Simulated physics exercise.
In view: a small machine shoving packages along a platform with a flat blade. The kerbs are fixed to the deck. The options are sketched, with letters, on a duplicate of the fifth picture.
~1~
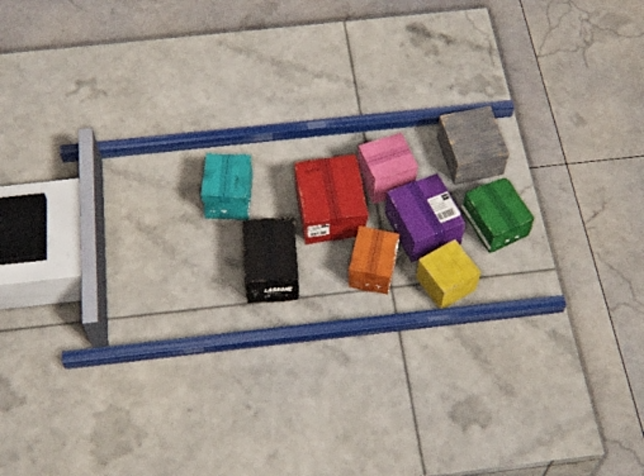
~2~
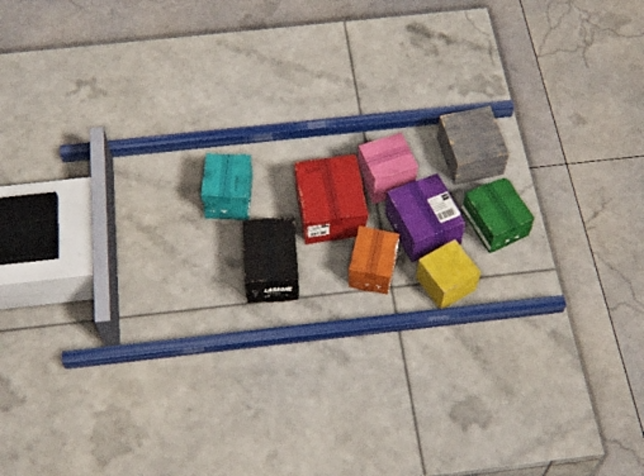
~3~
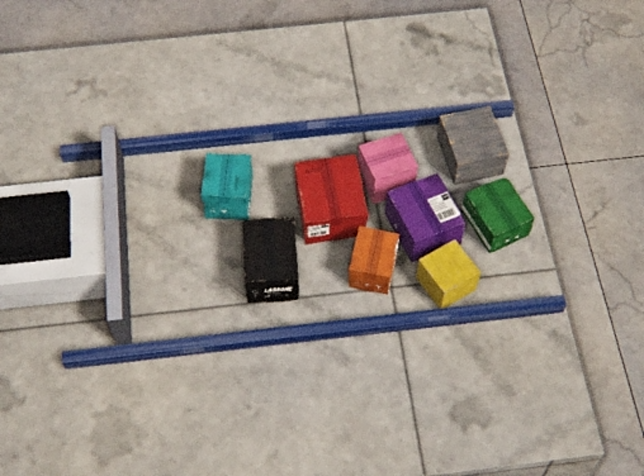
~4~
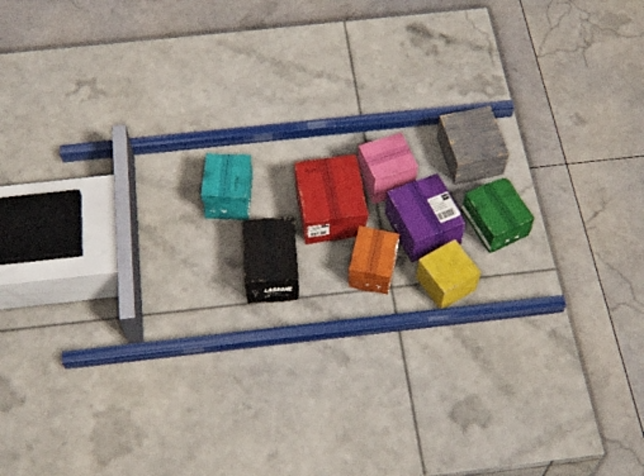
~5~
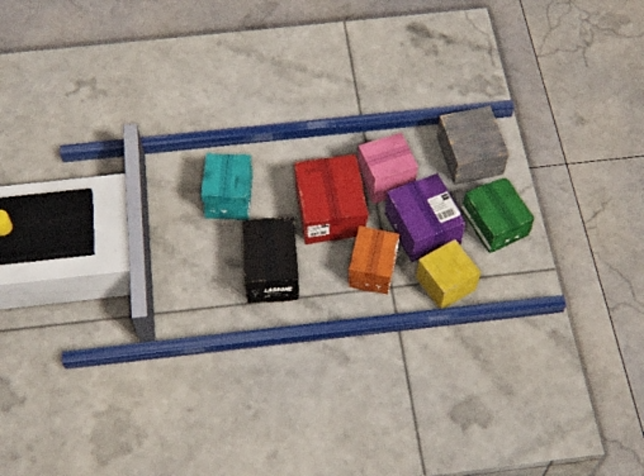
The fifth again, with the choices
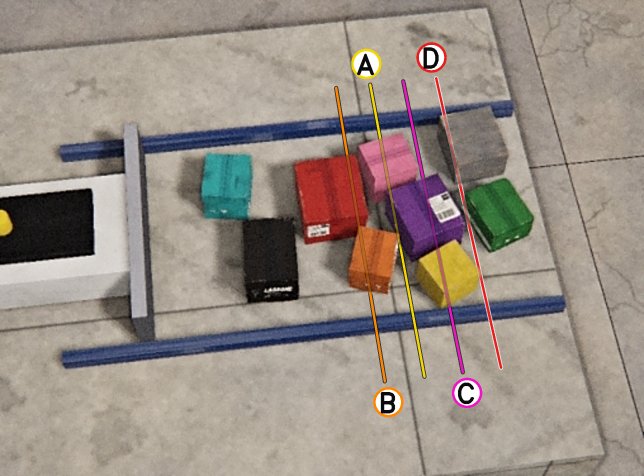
White machine with a flat grey blade sliding slowly right between blue rails toward colourful boxes, which all stay still.
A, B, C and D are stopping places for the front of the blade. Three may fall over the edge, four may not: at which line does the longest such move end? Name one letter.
It can go as far as A.
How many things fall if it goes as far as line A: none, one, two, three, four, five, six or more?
Two.
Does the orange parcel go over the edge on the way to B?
No.
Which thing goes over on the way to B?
The green box.
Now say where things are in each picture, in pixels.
In the first picture, green box (498, 215); pink box (387, 168); yellow crate (447, 275).
In the second picture, robot (13, 229); purple parcel (424, 218).
In the third picture, robot (25, 227); turquoise box (228, 187).
In the fourth picture, robot (37, 226); black box (271, 261).
In the fifth picture, robot (49, 225); green box (498, 215); pink box (387, 168); yellow crate (447, 275).
On the marked copy, A at (395, 220); B at (359, 223); C at (431, 216); D at (466, 212).
With A. Early on, robot (145, 215); turquoise box (258, 183); green box (498, 215).
Further on, robot (238, 205); green box (525, 214); grey crate (495, 142).
At the end, robot (309, 197); grey crate over the edge; green box over the edge; two fallen.
As for the rest, B is within the limit but short; C drops four; D drops six.
